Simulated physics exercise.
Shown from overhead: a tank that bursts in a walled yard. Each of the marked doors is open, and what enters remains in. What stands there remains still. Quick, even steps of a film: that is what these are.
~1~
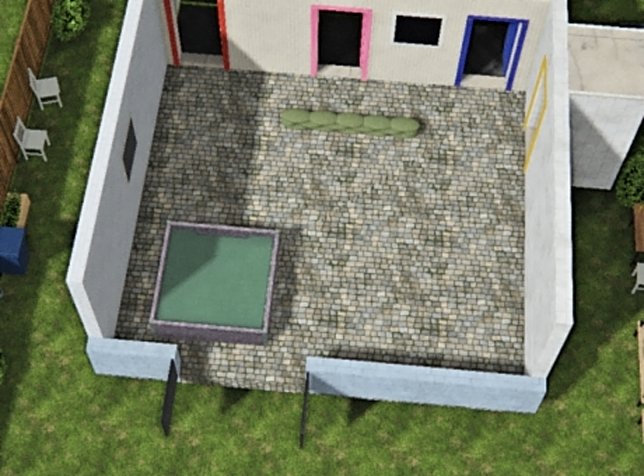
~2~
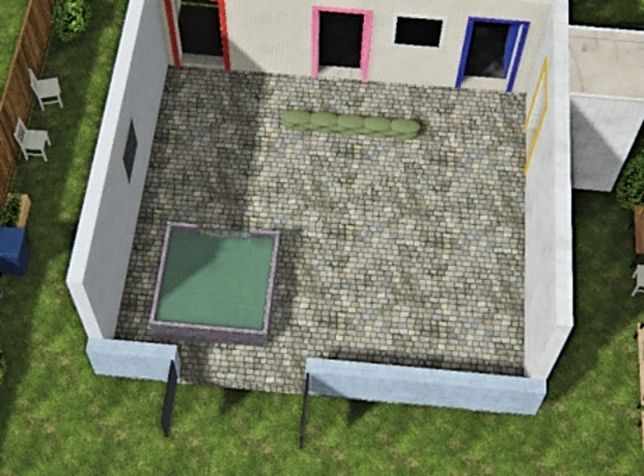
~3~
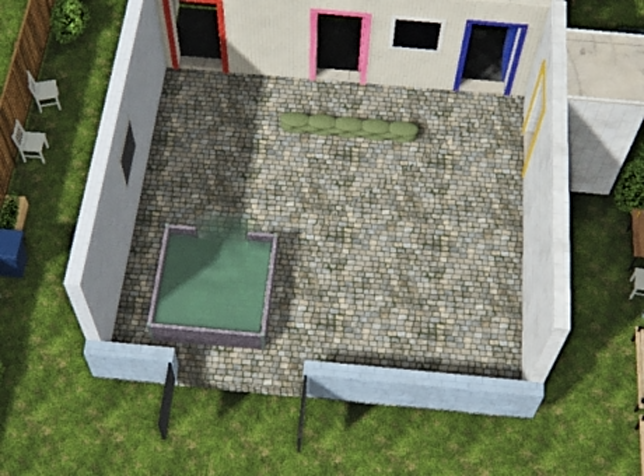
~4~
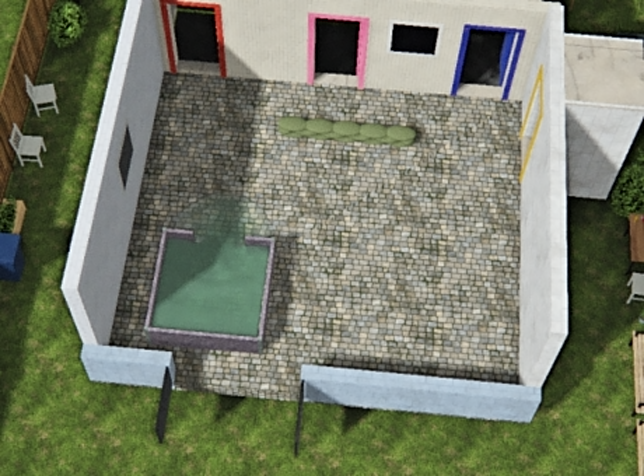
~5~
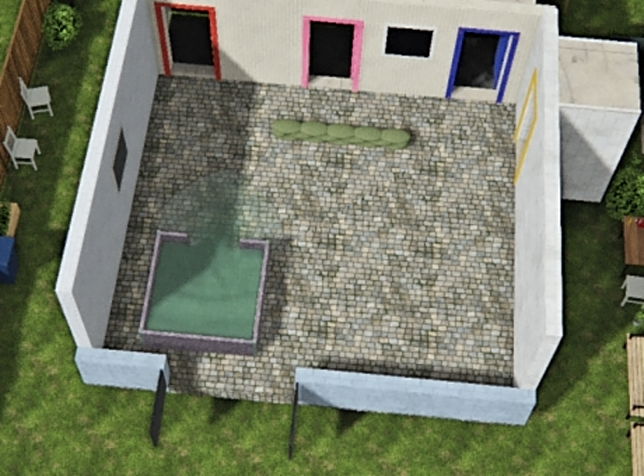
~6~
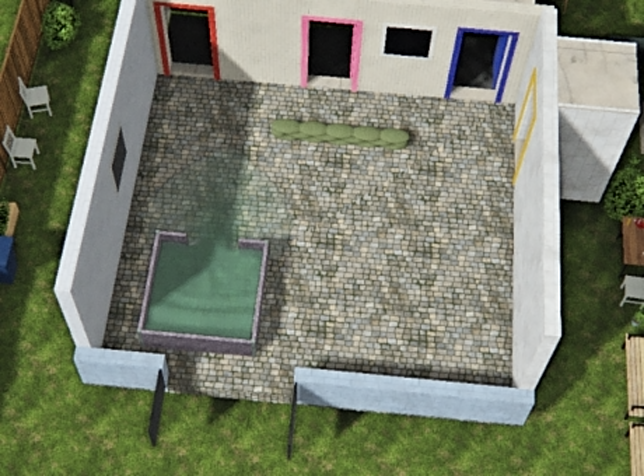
In this clip, seen from overhead, a still tank of green water in a walled, paved yard opens along its far side, and water pours through the gap, spreading across the paving toward the wall with the coloured doorways.
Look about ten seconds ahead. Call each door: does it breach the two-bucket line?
Calls: The red door breaches it; the pink door does not breach it; the yellow door does not breach it; the blue door does not breach it.
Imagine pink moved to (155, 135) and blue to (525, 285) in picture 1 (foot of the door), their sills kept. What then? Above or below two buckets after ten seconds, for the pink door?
Note: Pink one comes out above.
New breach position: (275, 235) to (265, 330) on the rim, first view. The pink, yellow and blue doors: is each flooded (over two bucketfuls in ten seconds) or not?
In short: The pink door keeps below it, the yellow door is under, the blue door is over.
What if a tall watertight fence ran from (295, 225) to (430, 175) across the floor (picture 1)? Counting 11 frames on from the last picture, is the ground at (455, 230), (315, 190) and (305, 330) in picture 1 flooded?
In order: Untouched, soaked, untouched.
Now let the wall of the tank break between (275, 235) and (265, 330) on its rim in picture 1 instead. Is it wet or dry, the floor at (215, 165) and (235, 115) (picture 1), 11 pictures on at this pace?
In the order asked: Unwetted, then unwetted.
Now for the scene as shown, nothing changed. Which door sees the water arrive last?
Answer - the blue one.
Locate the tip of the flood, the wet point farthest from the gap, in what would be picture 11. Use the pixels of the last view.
I'd point to (220, 82).
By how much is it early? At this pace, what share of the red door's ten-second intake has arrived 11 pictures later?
Close to 5 out of every hundred.
A moment on, water covers 25 % of the floor; the red door not reached, the pink door not reached, the yellow door not reached, the blue door not reached.
Next, water covers 30 % of the floor; the red door under two buckets in, the pink door not reached, the yellow door not reached, the blue door not reached.
Then, water covers 35 % of the floor; the red door over two buckets in, the pink door wet at the sill, nothing in, the yellow door not reached, the blue door not reached.
Later, water covers 55 % of the floor; the red door over two buckets in, the pink door wet at the sill, nothing in, the yellow door wet at the sill, nothing in, the blue door wet at the sill, nothing in.
In the end, water covers 70 % of the floor; the red door over two buckets in, the pink door under two buckets in, the yellow door wet at the sill, nothing in, the blue door wet at the sill, nothing in.
